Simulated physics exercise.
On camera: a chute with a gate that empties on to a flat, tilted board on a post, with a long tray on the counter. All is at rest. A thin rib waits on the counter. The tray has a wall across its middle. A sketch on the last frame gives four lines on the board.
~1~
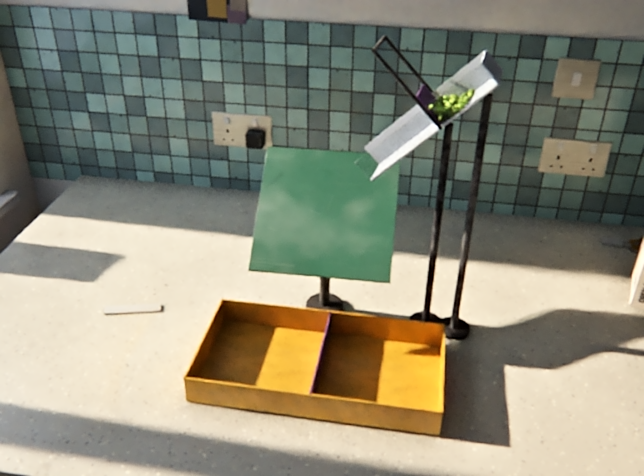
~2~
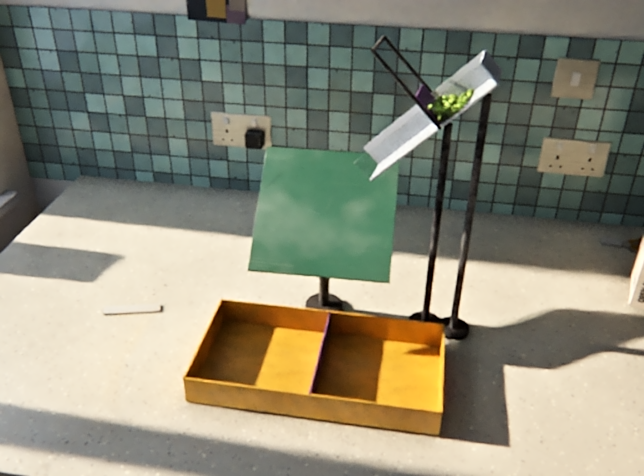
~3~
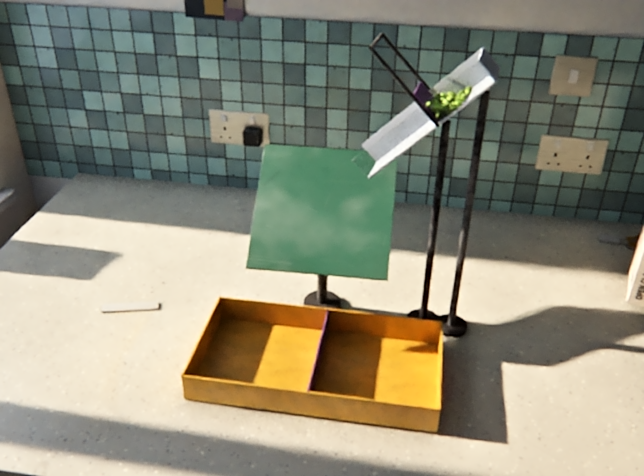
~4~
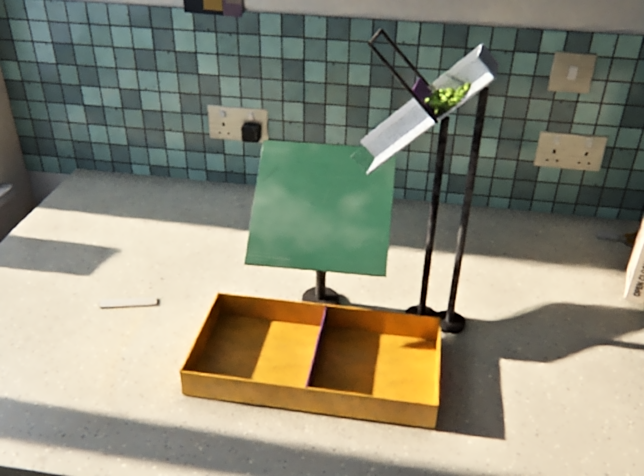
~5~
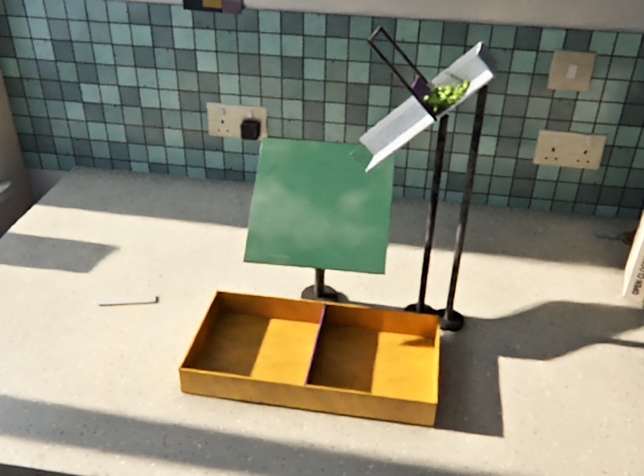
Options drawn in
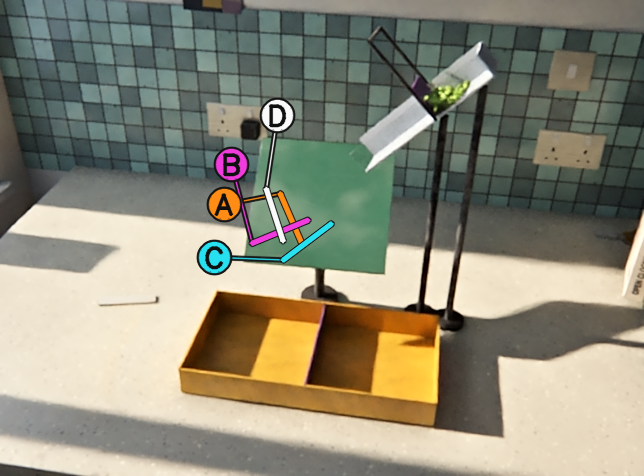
A green tilted board stands behind a divided yellow tray beside a raised chute, all still.
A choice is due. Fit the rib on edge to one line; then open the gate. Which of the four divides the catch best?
A is best.
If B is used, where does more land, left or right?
More lands on the left.
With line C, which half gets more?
More lands on the left.
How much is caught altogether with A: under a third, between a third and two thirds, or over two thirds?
Over two thirds.
On the marked copy, line A from (280, 193) to (302, 244); line B from (307, 220) to (252, 243); line C from (331, 223) to (283, 259); line D from (266, 189) to (283, 240).
If A is chosen, of what is caught, about half in the left half, about half in the right.
If B is chosen, of what is caught, most in the left half, about a quarter in the right.
If C is chosen, of what is caught, most in the left half, a small part in the right.
If D is chosen, of what is caught, most in the left half, a small part in the right.
